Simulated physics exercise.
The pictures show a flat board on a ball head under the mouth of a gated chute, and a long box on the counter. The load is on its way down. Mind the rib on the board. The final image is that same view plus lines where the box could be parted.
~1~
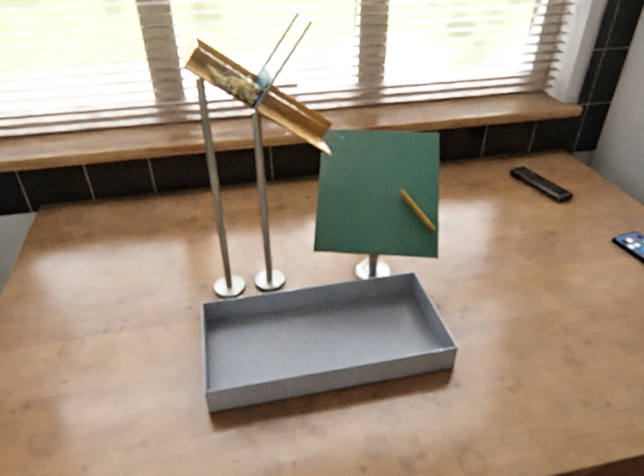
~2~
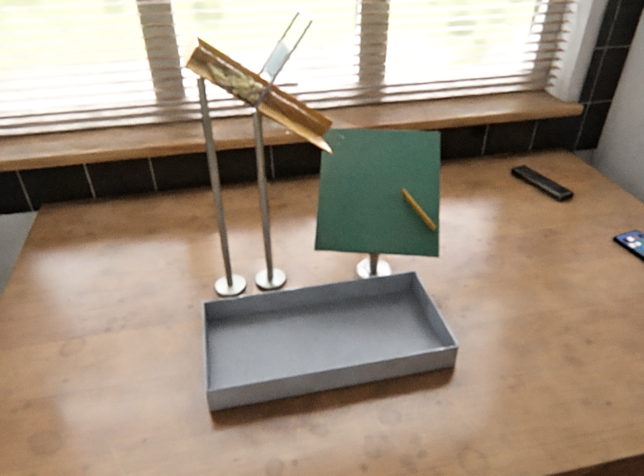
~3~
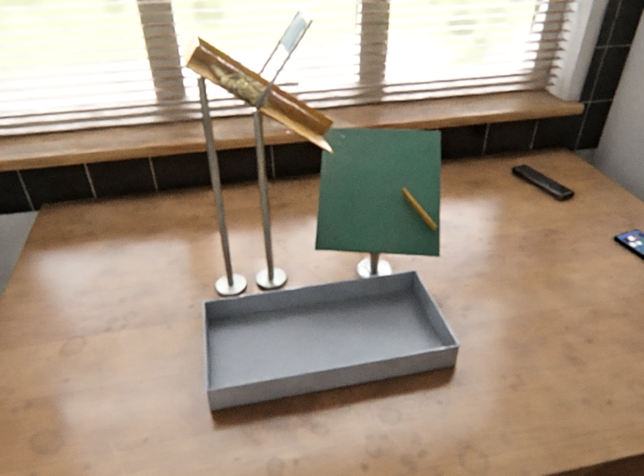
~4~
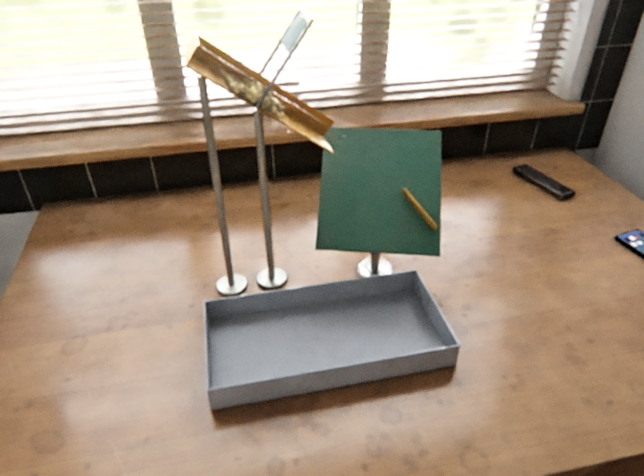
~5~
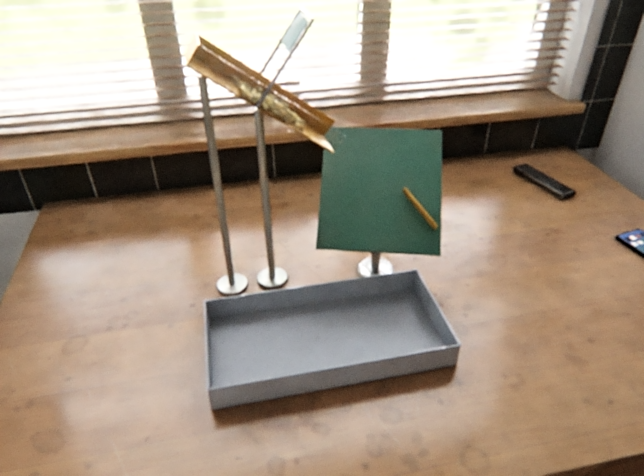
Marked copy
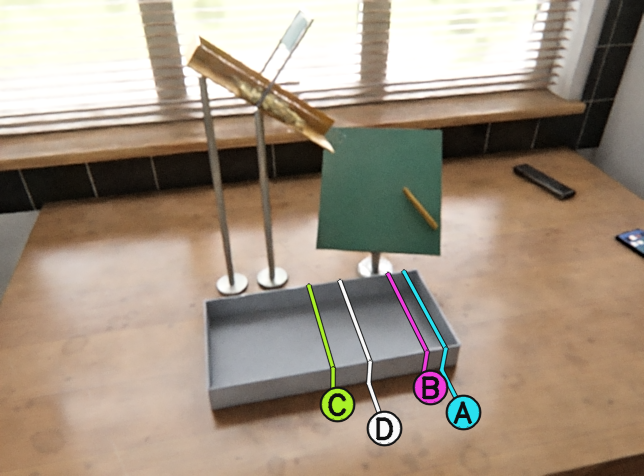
A small gate lifts on a sloping golden chute, and the beans inside slide down it.
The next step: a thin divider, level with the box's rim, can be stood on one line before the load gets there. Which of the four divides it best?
Take B.
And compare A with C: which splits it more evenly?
That is line A.
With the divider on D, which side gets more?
More lands on the right.
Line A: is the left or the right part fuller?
The left side.
On the marked copy, line A crosses the front rim at (445, 347); line B crosses the front rim at (426, 351); line C crosses the front rim at (332, 367); line D crosses the front rim at (369, 361).
For line A, of what is caught, the larger part on the left of the divider, roughly a quarter on the right.
For line B, of what is caught, roughly half on the left of the divider, roughly half on the right.
For line C, of what is caught, just a few on the left of the divider, almost all on the right.
For line D, of what is caught, about a tenth on the left of the divider, almost all on the right.
